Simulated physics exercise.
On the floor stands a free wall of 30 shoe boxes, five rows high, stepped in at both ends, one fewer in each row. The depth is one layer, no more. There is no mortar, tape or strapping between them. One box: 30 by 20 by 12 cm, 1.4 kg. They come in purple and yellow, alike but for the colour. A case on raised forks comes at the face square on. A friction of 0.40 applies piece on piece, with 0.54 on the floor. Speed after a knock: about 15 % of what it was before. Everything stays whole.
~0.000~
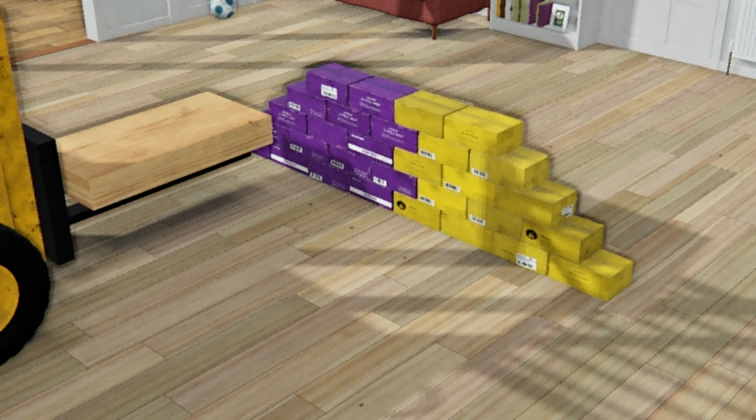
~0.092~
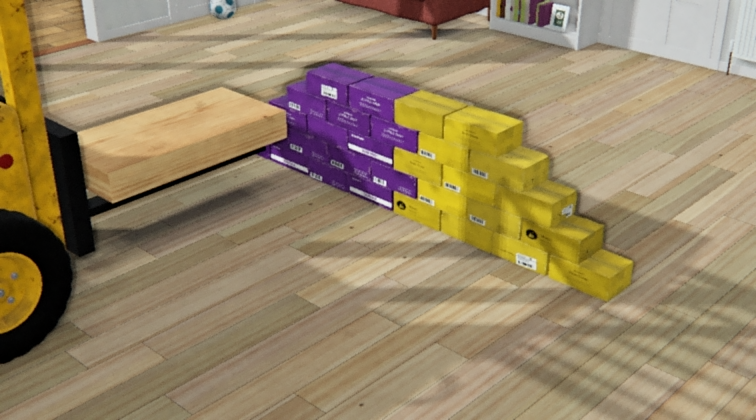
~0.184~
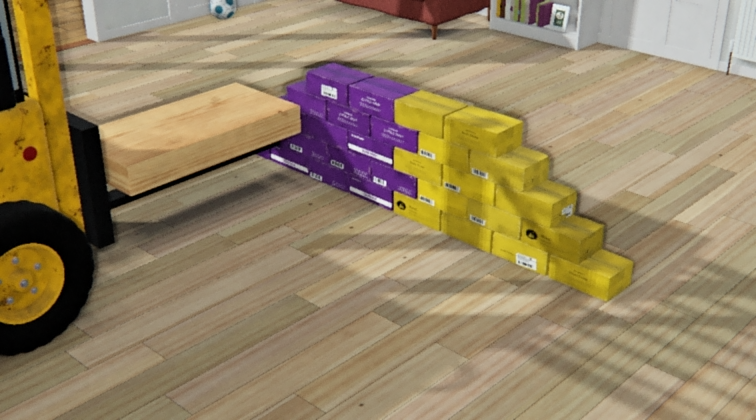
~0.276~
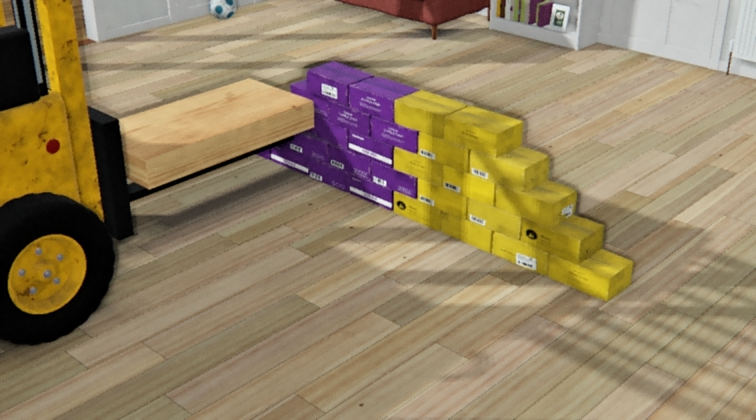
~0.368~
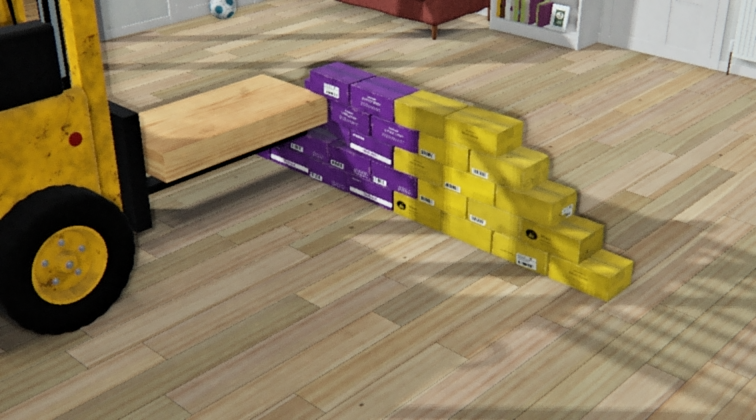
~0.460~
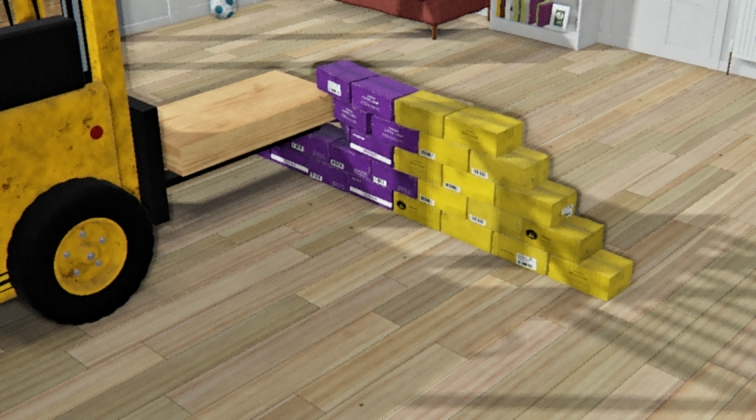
A yellow forklift rolled in from the left carrying a wooden block on its forks, reached a stepped wall of purple and yellow boxes, and pushed some of the upper purple ones slightly out of place.
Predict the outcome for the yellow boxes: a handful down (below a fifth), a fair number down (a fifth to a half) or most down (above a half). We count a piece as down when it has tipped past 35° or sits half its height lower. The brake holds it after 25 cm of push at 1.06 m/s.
A handful down, below a fifth.
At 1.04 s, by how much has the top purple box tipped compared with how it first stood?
Some 50 degrees.
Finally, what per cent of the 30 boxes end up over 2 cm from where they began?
The answer is 20 percent.
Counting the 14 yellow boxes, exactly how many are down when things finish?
The number is 0.
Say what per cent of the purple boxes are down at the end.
Purple: 40 per cent.
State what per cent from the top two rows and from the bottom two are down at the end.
I'd put the top at 40 per cent and the bottom at 0 per cent.
After 0.58 s, none of the 14 yellow boxes down (1 of 30 in all colours); top yellow box unmoved; top purple box 7° from how it stood.
After 0.80 s, none of the 14 yellow boxes down (3 of 30 in all colours); top yellow box unmoved; top purple box 35° from how it stood, 40 mm lower.
After 1.04 s, none of the 14 yellow boxes down (6 of 30 in all colours); top yellow box unmoved; top purple box 48° from how it stood, 26 cm lower.
After 1.34 s, none of the 14 yellow boxes down (6 of 30 in all colours); top yellow box unmoved; top purple box on its side.
In the end (2.0 s), none of the 14 yellow boxes down (6 of 30 in all colours); top yellow box unmoved; top purple box upside down. That is 0 per cent. From the last view, middles, top yellow box near (484, 131), top purple box near (494, 131).
